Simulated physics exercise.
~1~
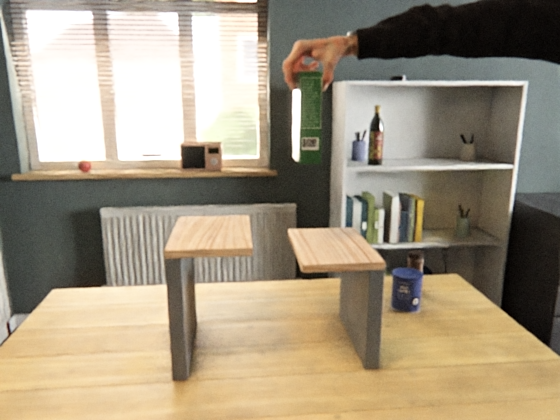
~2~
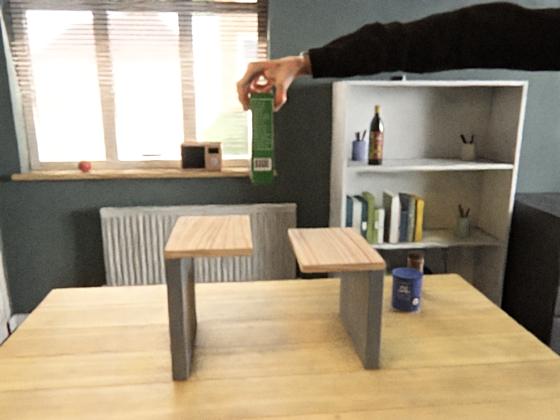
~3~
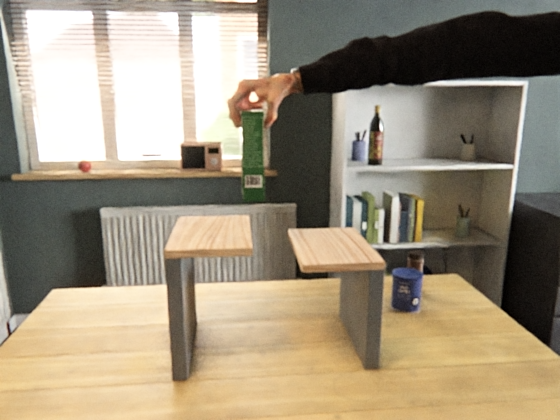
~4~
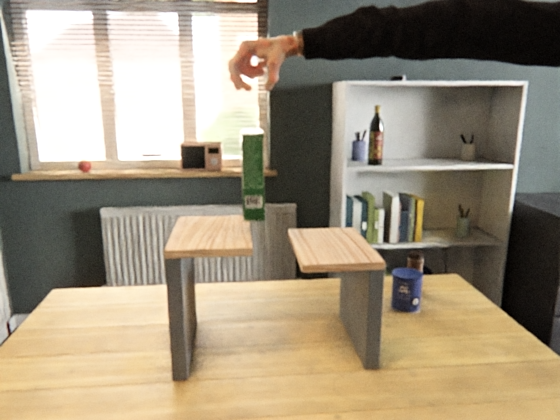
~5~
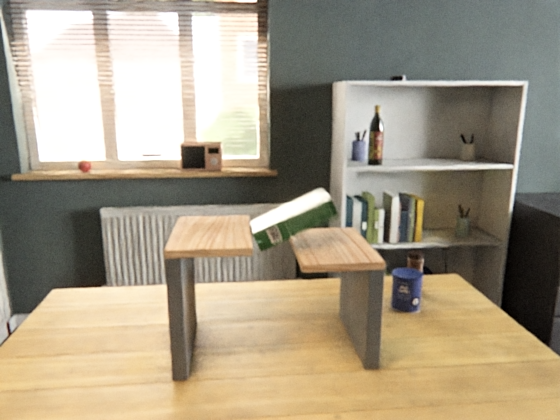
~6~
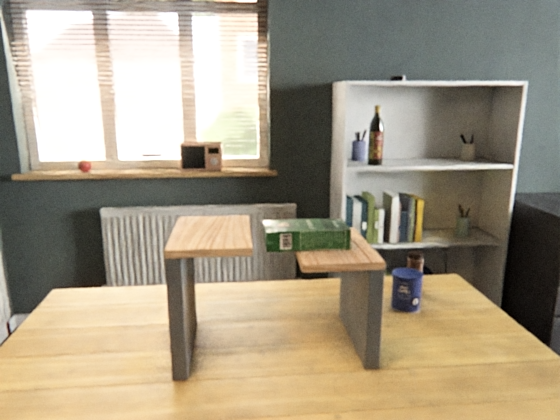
To begin with, a hand holds a green packet upright above two small wood-topped stands on a table, with a blue tin and a brown shaker standing at the right. The hand carries the packet left and then lowers it a little over the gap between the stands. The fingers open and the packet drops upright while the hand draws back. It then tips over to the right, leaning slantwise across the right stand. At the end it lies on its side on top of the right stand, jutting over the gap, while the tin and shaker remain in place.
